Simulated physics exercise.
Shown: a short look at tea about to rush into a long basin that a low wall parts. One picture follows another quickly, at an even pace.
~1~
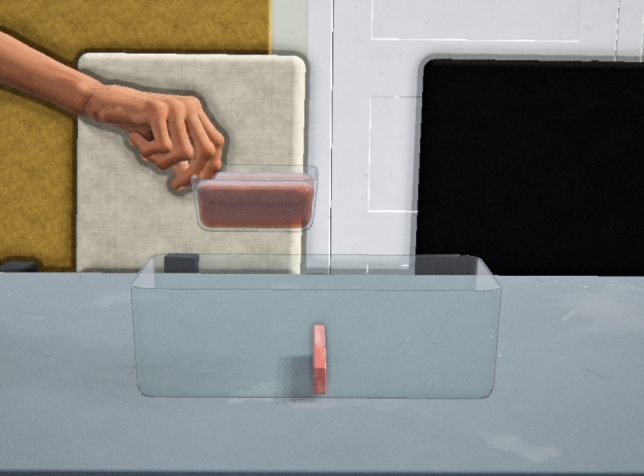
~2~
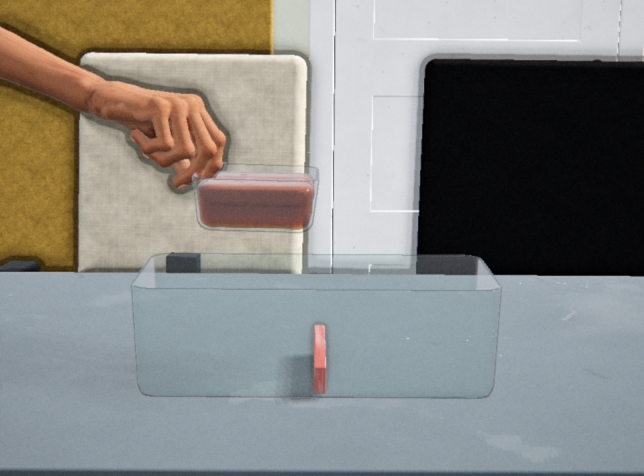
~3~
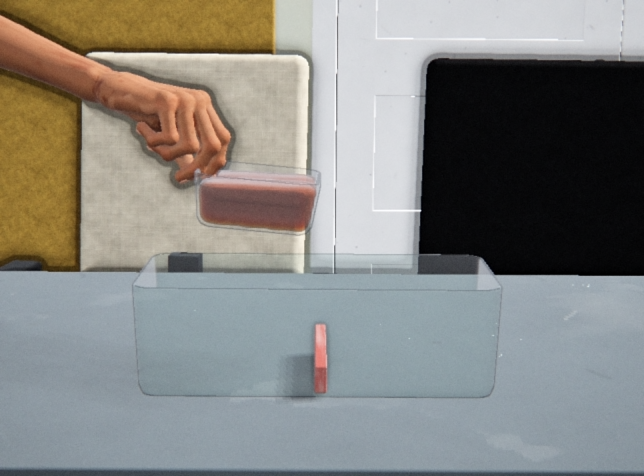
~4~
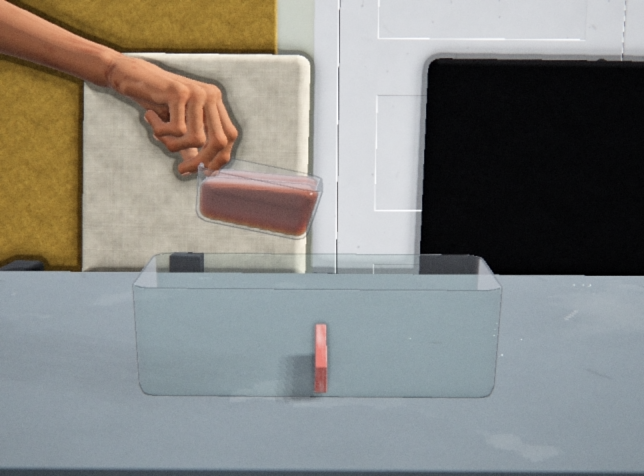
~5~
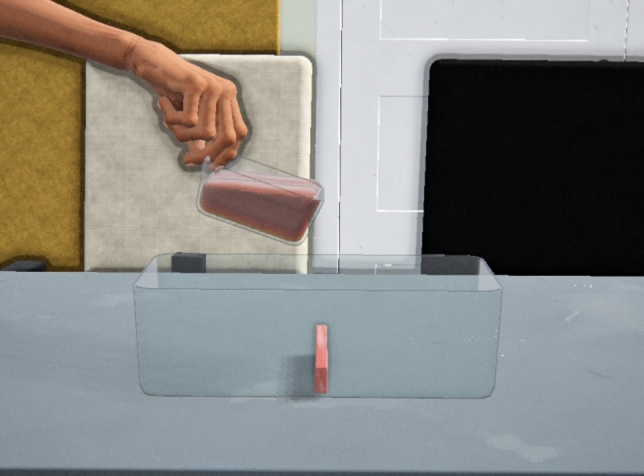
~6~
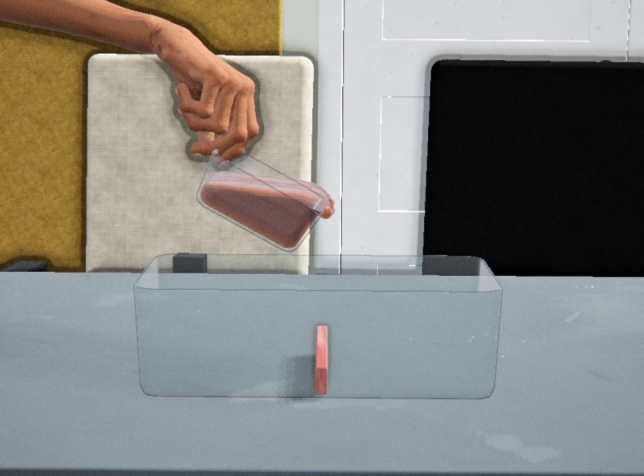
A hand tilts a small clear container of reddish tea rightward above a long clear basin.
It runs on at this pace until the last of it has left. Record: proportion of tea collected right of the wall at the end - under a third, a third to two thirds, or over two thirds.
Proportion recorded: Over two thirds.
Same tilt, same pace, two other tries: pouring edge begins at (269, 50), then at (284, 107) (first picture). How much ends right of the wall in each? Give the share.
70 %, 70 %.
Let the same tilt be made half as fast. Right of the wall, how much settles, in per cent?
Near 80 parts in a hundred.
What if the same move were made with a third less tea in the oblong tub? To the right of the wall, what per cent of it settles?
Some 75 per cent.
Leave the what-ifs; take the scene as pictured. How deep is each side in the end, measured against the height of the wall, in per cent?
Left side roughly 10, right side roughly 60.
A moment on, the oblong tub is tipped on its side and 15 per cent is still to pour, 0 is left of the wall and 64 right of it.
Next, the oblong tub is tipped on its side and 4 per cent is still to pour, 16 is left of the wall and 79 right of it.
Then the oblong tub is tipped on its side and 0 per cent is still to pour, 20 is left of the wall and 79 right of it.
Later the oblong tub is tipped on its side and 0 per cent is still to pour, 21 is left of the wall and 78 right of it.
Finally, 21 per cent lies left of the wall, 78 right of it and 0 outside.
